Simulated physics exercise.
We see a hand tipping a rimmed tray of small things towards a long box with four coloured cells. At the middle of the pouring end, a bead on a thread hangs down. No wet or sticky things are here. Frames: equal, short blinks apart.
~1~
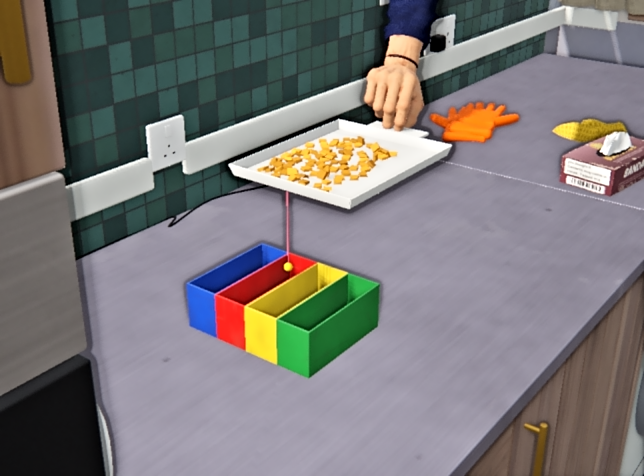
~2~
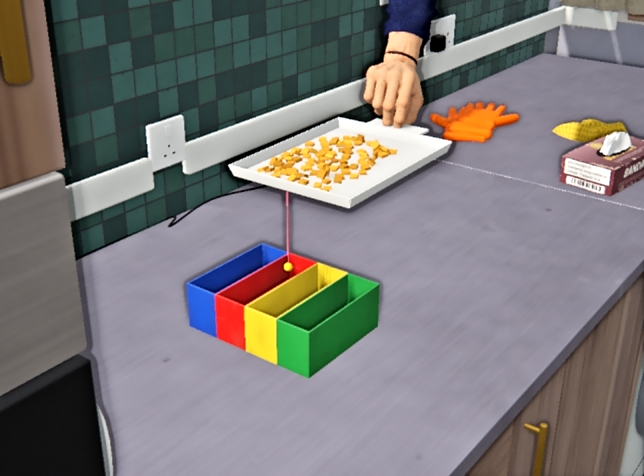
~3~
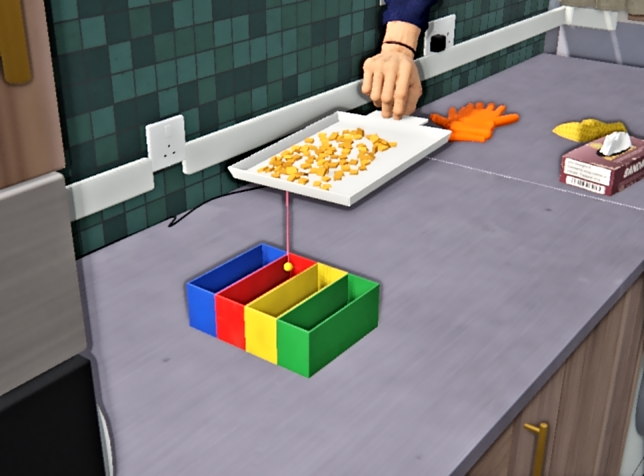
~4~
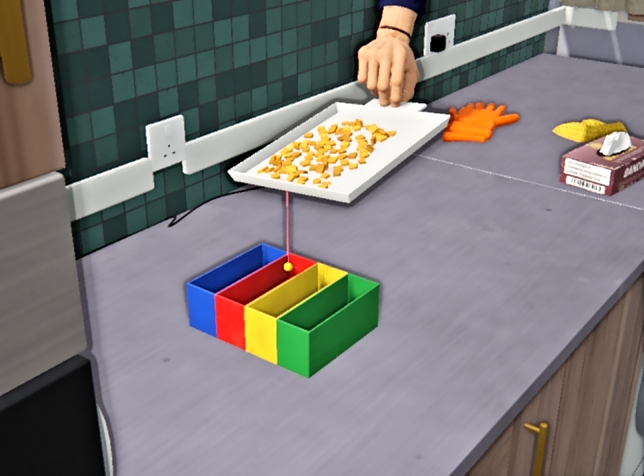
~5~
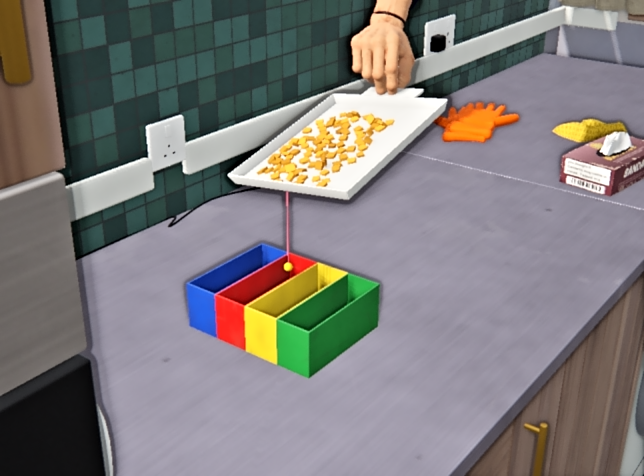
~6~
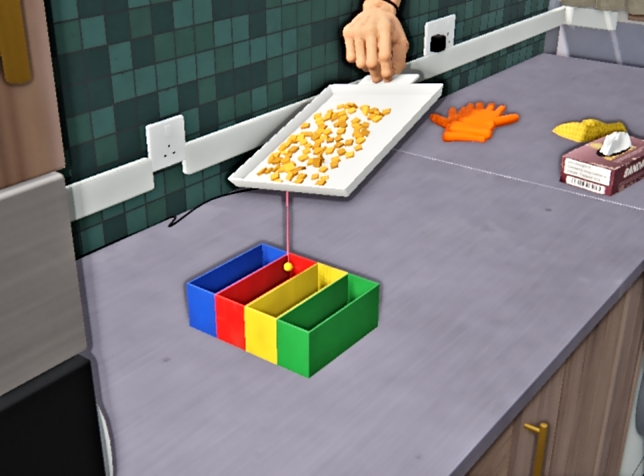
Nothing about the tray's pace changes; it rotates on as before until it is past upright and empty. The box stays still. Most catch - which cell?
Cell: Blue.
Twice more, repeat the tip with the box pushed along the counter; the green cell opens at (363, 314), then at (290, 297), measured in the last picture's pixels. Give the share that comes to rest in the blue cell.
First position: Some 0 %; second position: Some 40 %.
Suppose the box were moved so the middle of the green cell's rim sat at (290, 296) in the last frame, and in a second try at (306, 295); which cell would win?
In order of the tries: The red cell and that blue cell.
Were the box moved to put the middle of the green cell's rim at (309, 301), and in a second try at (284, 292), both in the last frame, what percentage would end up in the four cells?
100 and 100 in a hundred, in turn.
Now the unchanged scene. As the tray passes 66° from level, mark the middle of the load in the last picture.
The middle of the pieces sits at roughly (267, 158).
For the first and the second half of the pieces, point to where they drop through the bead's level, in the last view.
(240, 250) first, (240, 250) later.
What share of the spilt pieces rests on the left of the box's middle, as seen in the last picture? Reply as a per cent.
100 in a hundred, roughly.
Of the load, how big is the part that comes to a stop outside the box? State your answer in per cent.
About 30 per cent.
Soon, tray tipped steeply; nearly all on the tray; a small part falling or outside the box.
A while on, tray tipped past a quarter turn; a stray few on the tray; about half in the blue cell; a stray few in the red cell; about a third falling or outside the box.
Towards the end, tray tipped past a quarter turn; about two thirds in the blue cell; a stray few in the red cell; about a third falling or outside the box.
Finally, tray tipped past a quarter turn; about two thirds in the blue cell; a stray few in the red cell; none in the green cell; none in the yellow cell; about a third outside the box.
